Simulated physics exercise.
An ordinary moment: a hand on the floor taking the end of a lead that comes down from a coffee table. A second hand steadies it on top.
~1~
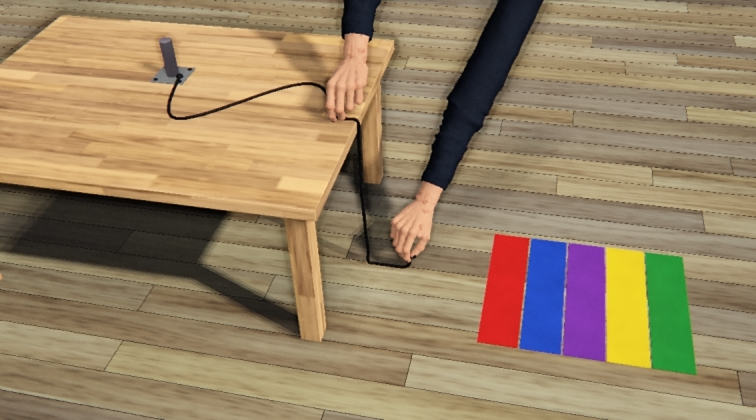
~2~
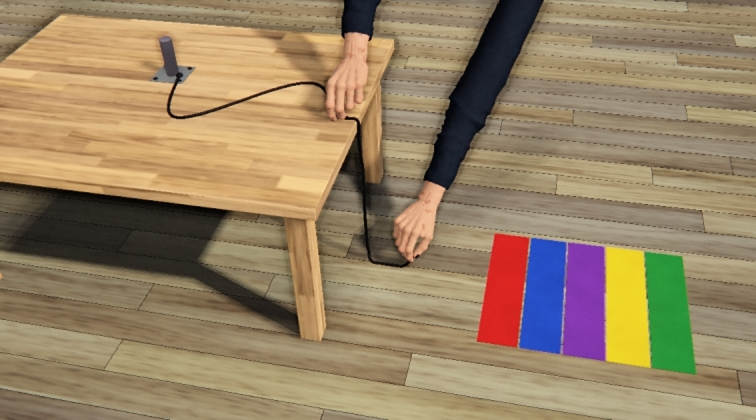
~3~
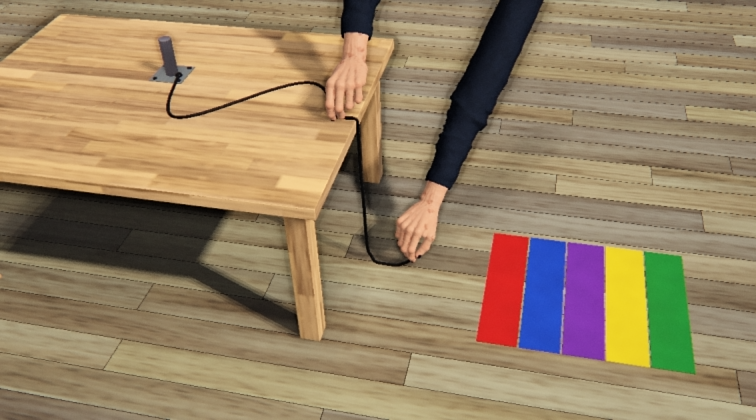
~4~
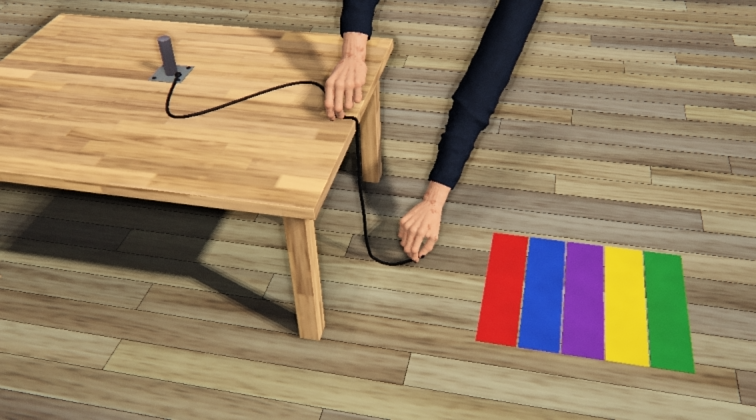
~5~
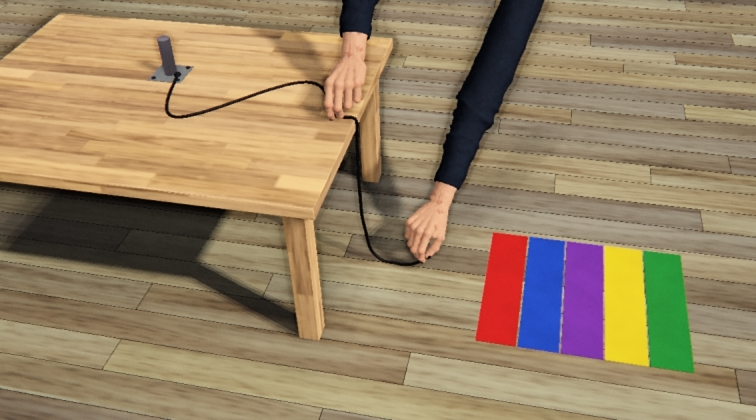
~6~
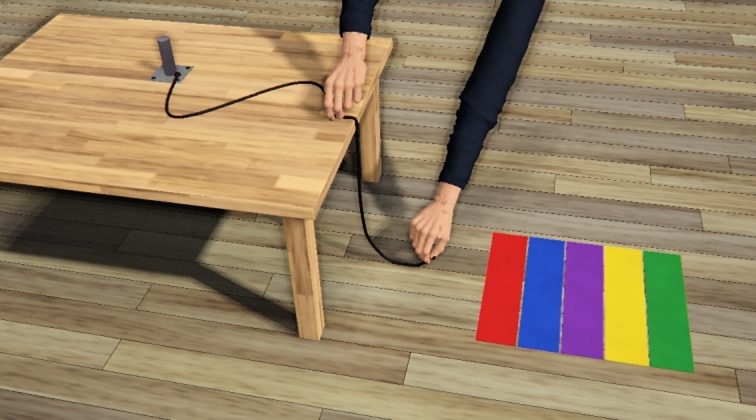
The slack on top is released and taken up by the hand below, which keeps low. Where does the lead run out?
It gets as far as the green strip.
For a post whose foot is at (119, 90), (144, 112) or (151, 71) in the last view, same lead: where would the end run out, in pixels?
In that order: (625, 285), (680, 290) and (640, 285).
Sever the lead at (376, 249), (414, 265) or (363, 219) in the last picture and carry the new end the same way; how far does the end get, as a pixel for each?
The places are (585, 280), (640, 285) and (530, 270).
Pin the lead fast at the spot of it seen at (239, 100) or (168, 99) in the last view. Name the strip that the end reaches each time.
Taking them in turn: Purple; yellow.
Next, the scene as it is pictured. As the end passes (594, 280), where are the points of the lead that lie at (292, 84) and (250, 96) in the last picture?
The first at (364, 113), the second at (327, 97).
Early on, end near (594, 280); over purple.
Midway, end near (640, 286); over yellow.
At the end of the slack, end near (669, 290); over green. The green one.
